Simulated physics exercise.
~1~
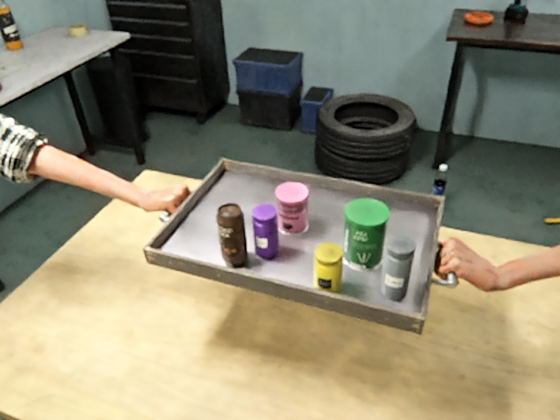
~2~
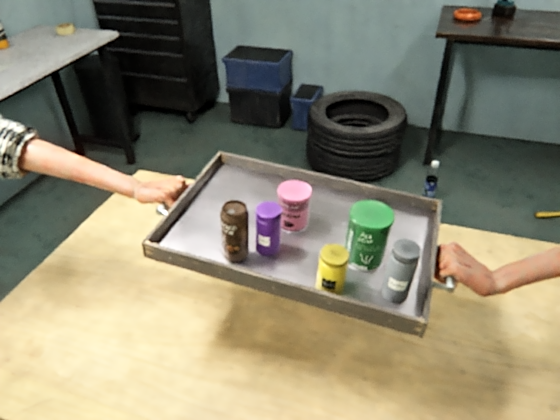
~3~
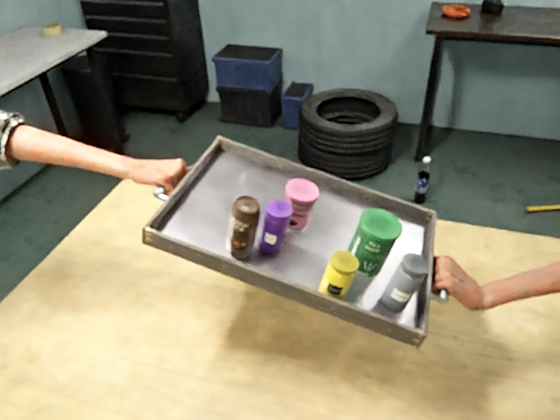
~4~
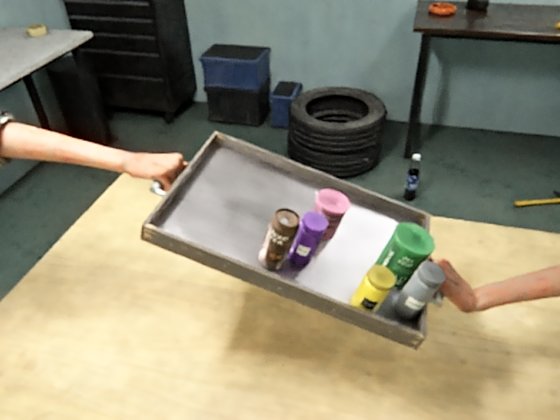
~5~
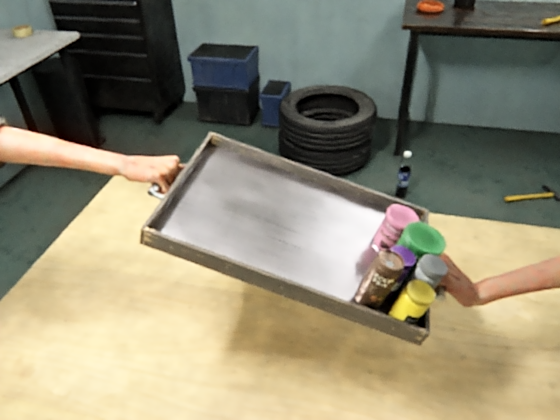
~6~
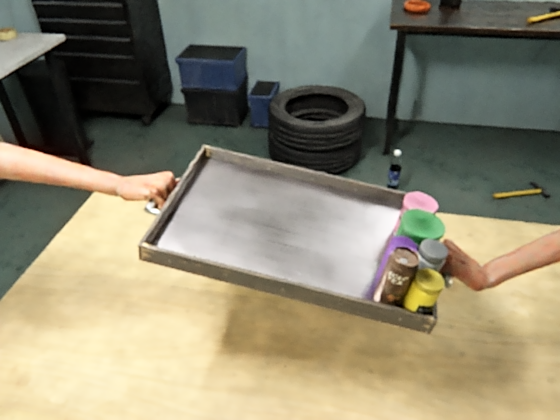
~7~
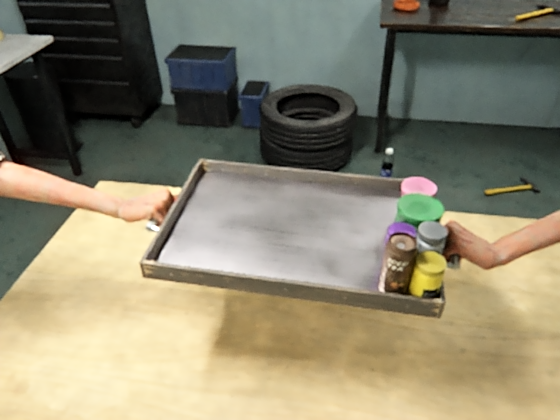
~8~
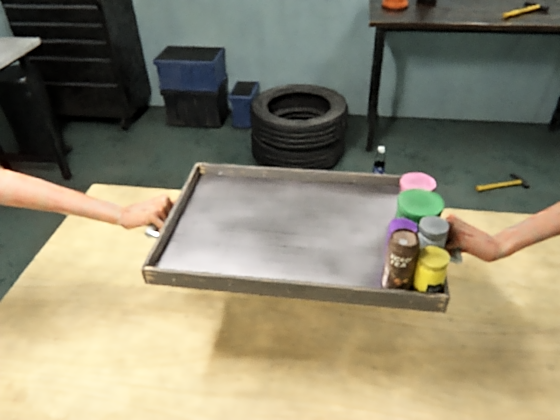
Two hands grip a grey, rimmed serving tray by its ends above a pale wooden table, seen from slightly above in a workshop with stacked tyres, blue bins and dark benches behind. On it stand a brown can, purple, yellow and grey shakers, a pink tin and a larger green tin. The tray tips down to the right, and the containers lean and slide that way, bunching against the right rim as the view drifts slightly sideways. The hands then level the tray, leaving all six upright and crowded at the right end, the rest bare.
